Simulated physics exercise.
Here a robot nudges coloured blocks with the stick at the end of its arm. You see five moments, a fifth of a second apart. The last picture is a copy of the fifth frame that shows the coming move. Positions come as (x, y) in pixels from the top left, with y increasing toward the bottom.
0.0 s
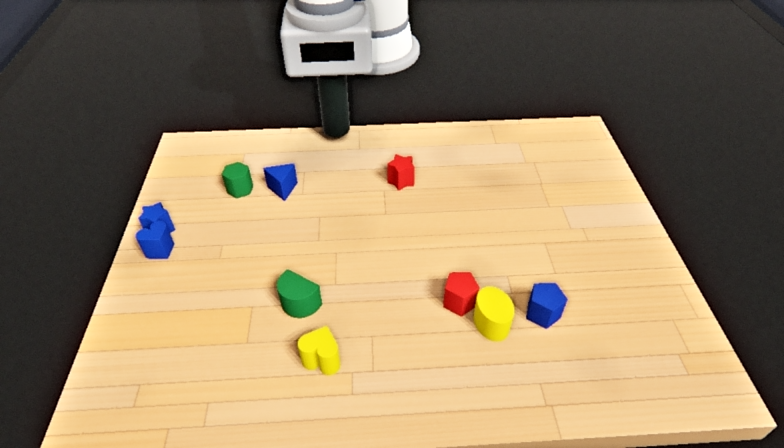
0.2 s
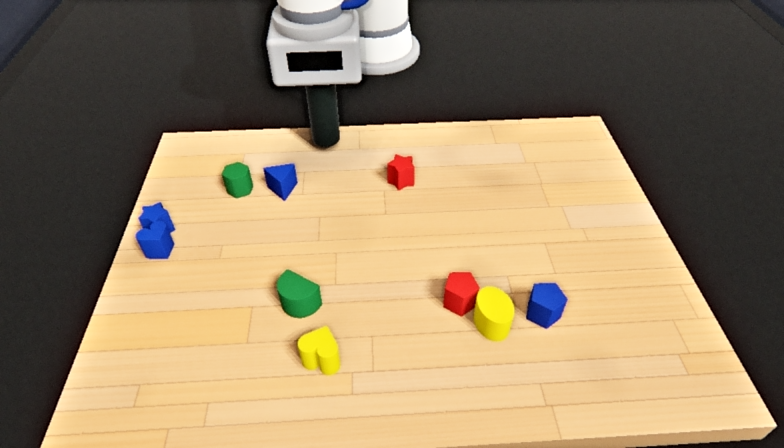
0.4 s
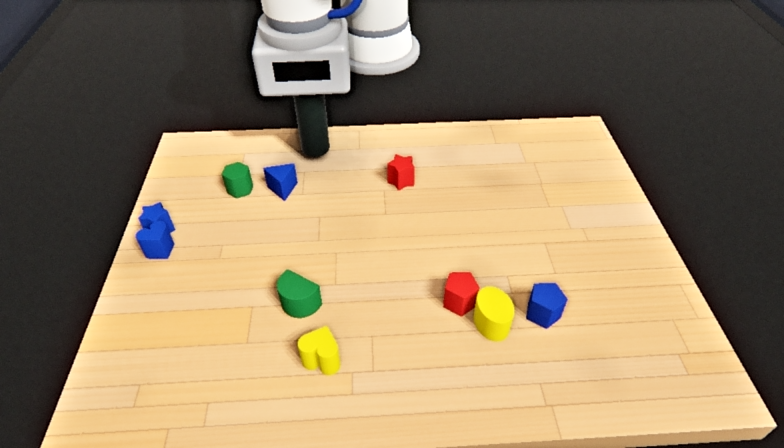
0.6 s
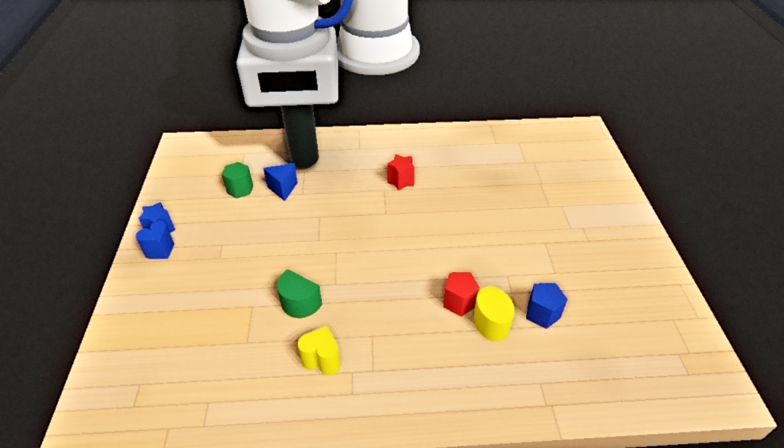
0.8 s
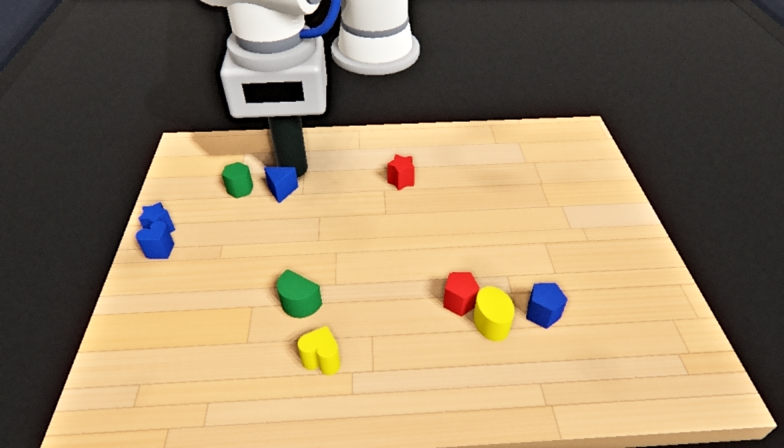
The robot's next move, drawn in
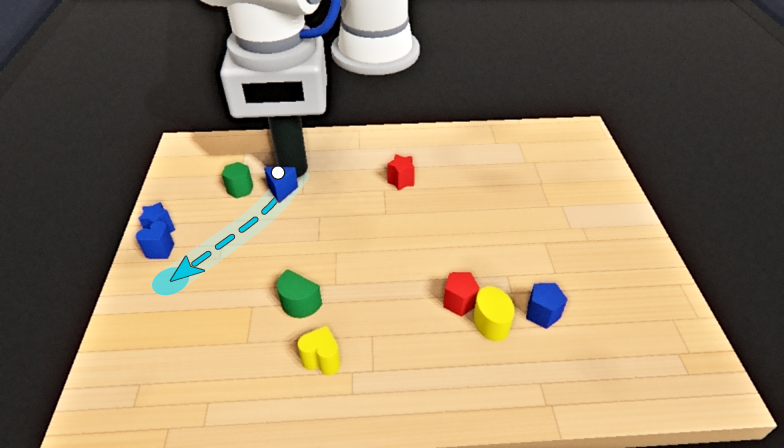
A robot arm moves its stick down and left, slightly nudging a blue triangular block.
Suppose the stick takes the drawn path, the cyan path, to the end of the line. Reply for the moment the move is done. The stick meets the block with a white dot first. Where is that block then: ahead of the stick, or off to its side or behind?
The block with a white dot won't leave the front of the stick.
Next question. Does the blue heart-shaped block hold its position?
Yes, it checks out.
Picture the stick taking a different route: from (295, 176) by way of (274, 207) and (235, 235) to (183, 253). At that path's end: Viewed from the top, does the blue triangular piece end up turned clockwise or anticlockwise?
Seen from above, counterclockwise.
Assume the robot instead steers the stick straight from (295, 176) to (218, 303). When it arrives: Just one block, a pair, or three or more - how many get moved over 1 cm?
Total: One.
The drawn path runs from (295, 176) by way of (266, 210) and (222, 244) to (171, 281); the dot is on the blue triangular piece.
The first path, step by step. One third of the way, stick (263, 205); blue triangular piece (243, 208), turned 30° clockwise.
Two thirds of the way, stick (220, 238); blue triangular piece (199, 244).
At the end, stick (168, 275); blue heart-shaped block not moved; blue triangular piece (150, 285).
